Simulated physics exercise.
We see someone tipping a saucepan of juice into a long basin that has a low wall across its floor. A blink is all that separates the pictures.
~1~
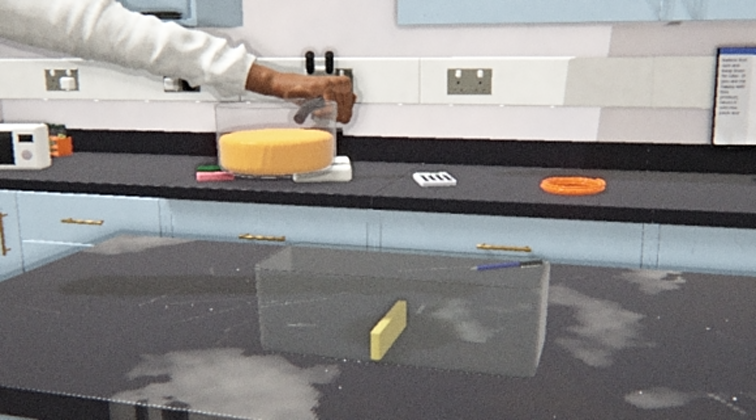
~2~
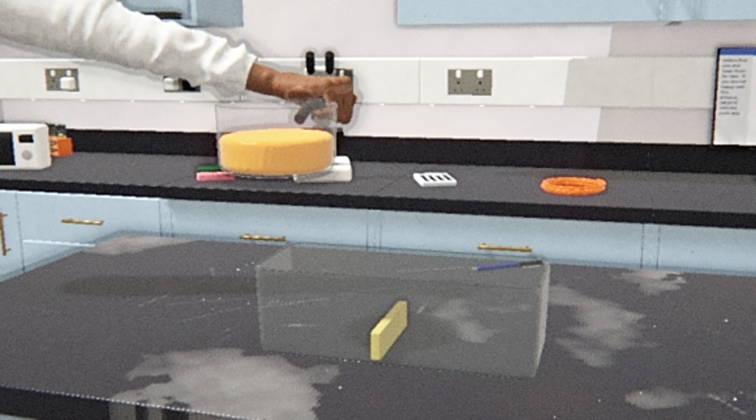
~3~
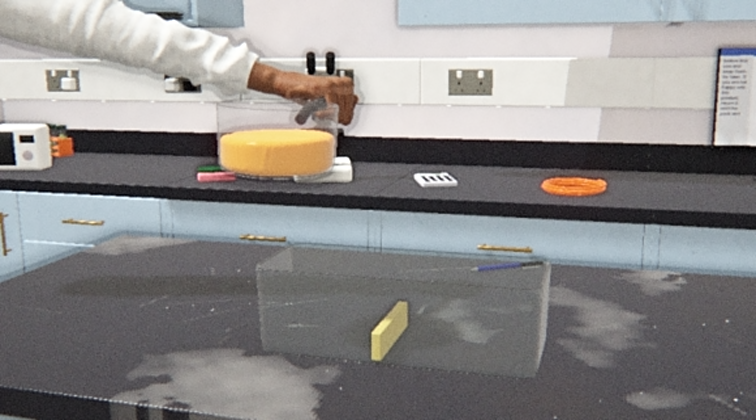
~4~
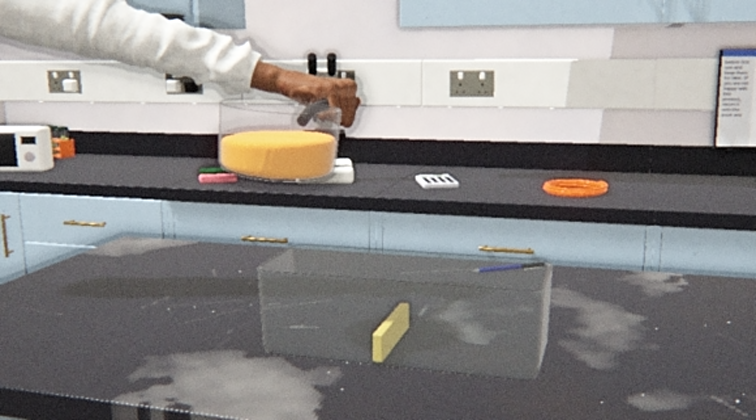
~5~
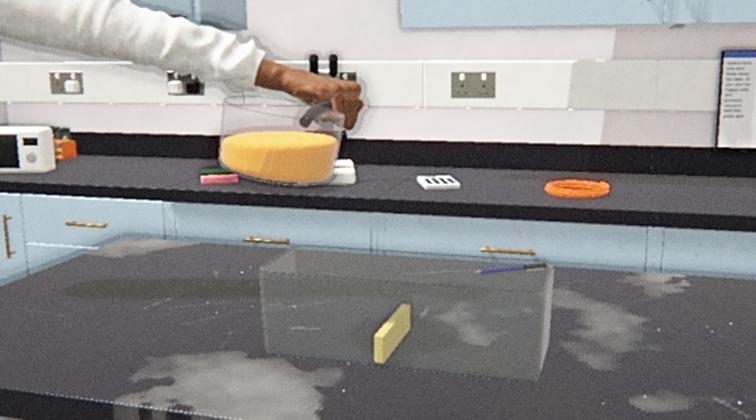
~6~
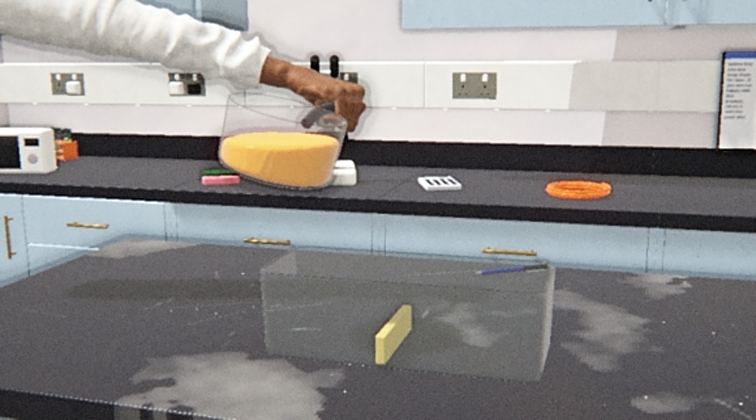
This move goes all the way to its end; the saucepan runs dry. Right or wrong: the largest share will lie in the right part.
Wrong; it will lie in the left part.
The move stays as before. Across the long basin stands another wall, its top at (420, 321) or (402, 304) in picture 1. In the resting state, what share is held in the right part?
In order, 10 and 0 in a hundred.
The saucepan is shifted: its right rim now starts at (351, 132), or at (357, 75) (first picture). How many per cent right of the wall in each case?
40 %, then 65 %.
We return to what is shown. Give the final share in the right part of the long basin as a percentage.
Around 25 %.
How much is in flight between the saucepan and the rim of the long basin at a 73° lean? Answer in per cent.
Near 30 parts in a hundred.
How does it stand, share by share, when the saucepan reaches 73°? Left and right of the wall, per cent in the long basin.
Left 5, right 0.
A moment on, the tilt is 73° and 64 per cent is still to pour, 5 is left of the wall and 0 right of it.
Next, the tilt is 108° and 11 per cent is still to pour, 54 is left of the wall and 21 right of it.
Then the tilt is 114° and 0 per cent is still to pour, 74 is left of the wall and 24 right of it.
Later the tilt is 114° and 0 per cent is still to pour, 74 is left of the wall and 25 right of it.
At rest 74 per cent lies left of the wall, 25 right of it and 1 outside.
